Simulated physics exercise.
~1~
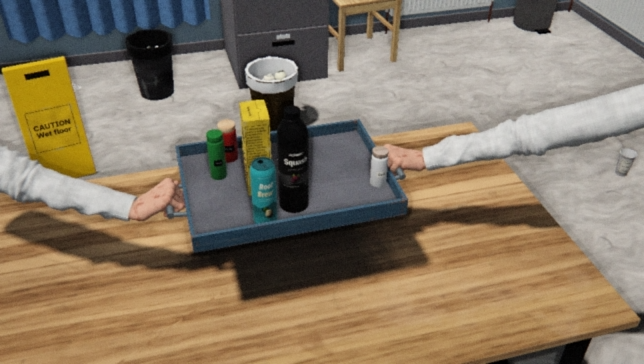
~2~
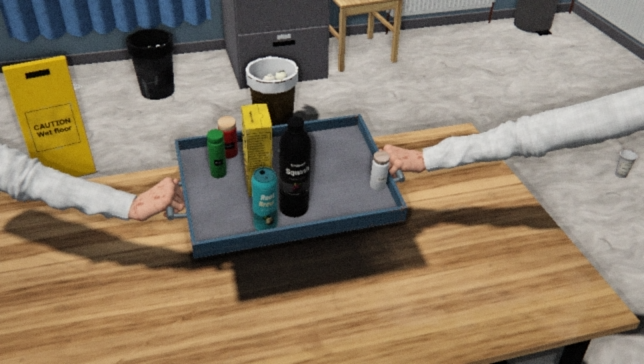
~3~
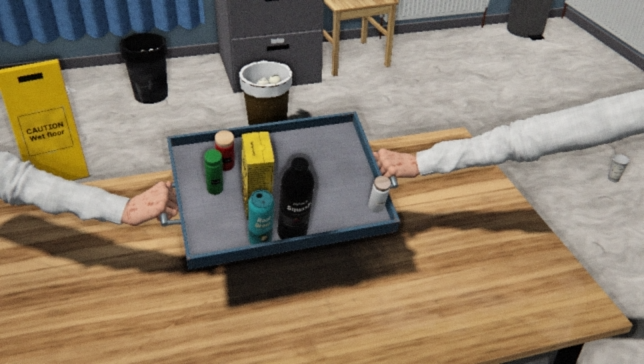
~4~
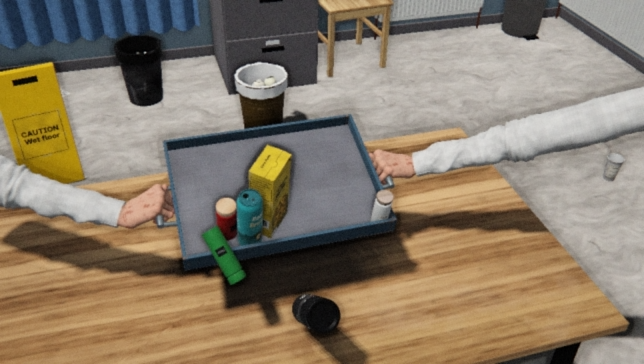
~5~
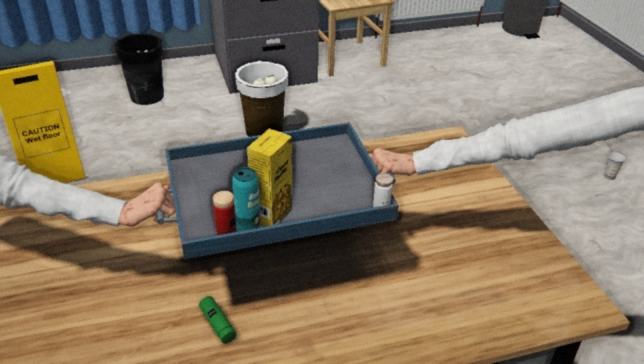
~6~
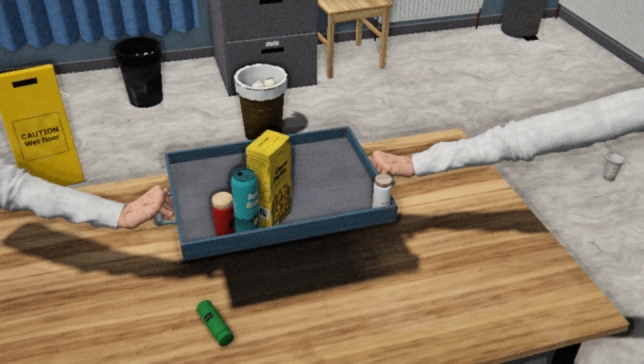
Two white-sleeved arms reach in from left and right, holding a blue-rimmed grey tray above a wooden table, seen from above in a room with a yellow wet-floor sign and bins behind. Green and red shakers stand at left, a yellow carton, turquoise can and black bottle near the middle, and a white shaker at right. The hands tip the near edge down, and the items lean and slide forward. The black bottle plunges over the edge, and the green shaker topples after it. The tray swings back nearly level, with the green shaker lying on the table and four items still upright aboard.
